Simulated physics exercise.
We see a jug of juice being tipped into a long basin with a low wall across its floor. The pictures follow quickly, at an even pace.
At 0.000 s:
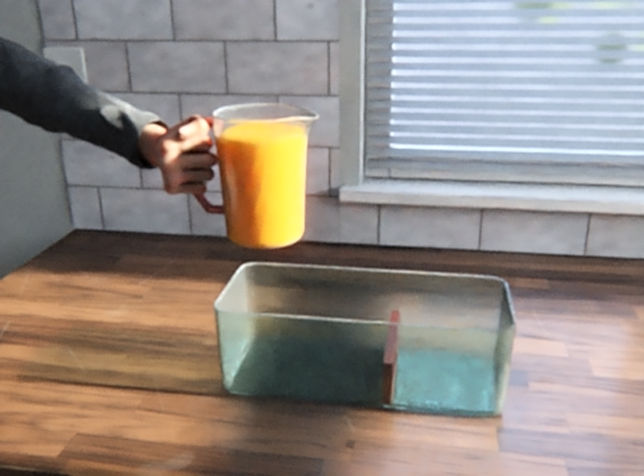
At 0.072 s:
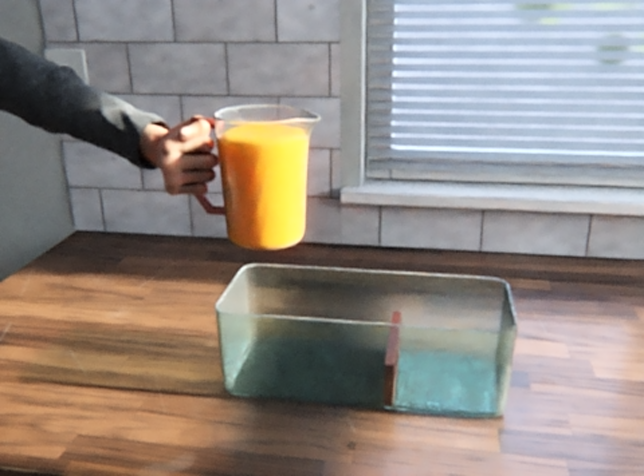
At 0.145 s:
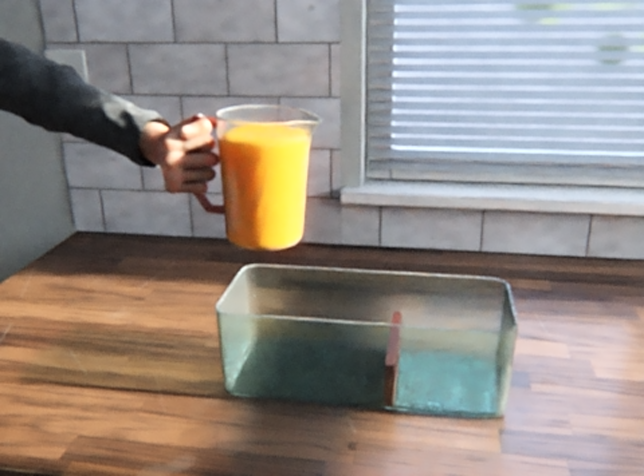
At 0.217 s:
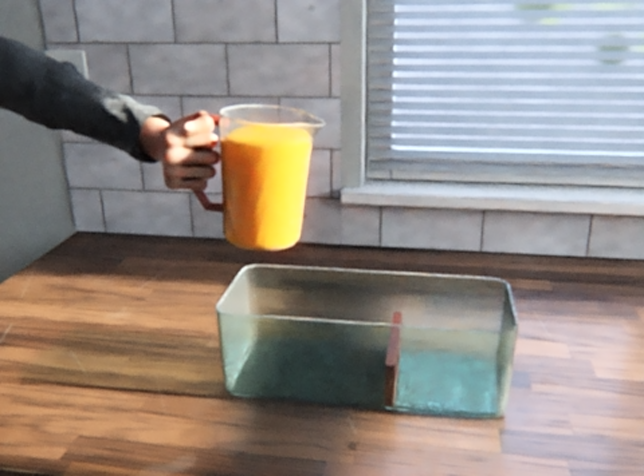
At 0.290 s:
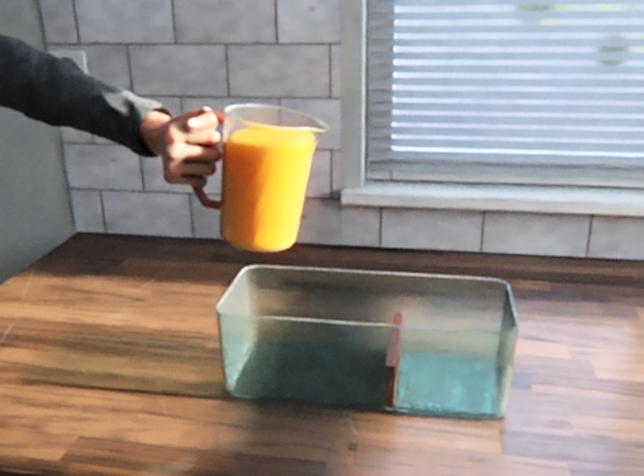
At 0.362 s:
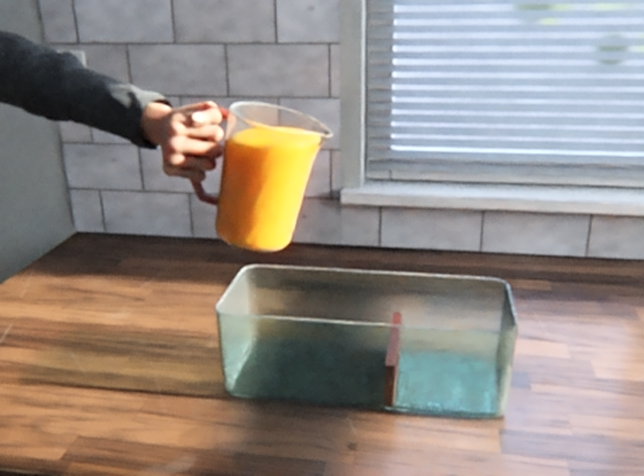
A hand holding a clear jug of orange juice above a divided glass basin, slowly tilting it slightly to the right.
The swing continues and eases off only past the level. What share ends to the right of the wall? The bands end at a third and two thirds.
In the end from a third to two thirds is right of the wall.
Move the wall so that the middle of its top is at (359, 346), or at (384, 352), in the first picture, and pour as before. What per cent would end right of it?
Roughly 90 per cent, and 60 per cent.
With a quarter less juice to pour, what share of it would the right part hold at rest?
About 30 per cent.
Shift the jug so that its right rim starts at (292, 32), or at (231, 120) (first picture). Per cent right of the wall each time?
The first gives 45 %, the second 0 %.
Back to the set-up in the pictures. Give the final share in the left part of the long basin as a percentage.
About 50 per cent.
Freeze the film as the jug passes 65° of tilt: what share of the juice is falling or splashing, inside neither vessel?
Some 10 per cent.
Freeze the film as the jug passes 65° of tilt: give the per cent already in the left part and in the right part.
Some 0 per cent left and 5 right.
A moment on, the jug is tipped part way and 84 per cent is still to pour, 1 is left of the wall and 3 right of it.
Next, the jug is tipped on its side and 32 per cent is still to pour, 12 is left of the wall and 38 right of it.
Then the jug is tipped right over and 1 per cent is still to pour, 47 is left of the wall and 49 right of it.
Later the jug is tipped right over and 0 per cent is still to pour, 50 is left of the wall and 49 right of it.
In the end 50 per cent lies left of the wall, 49 right of it and 1 outside.
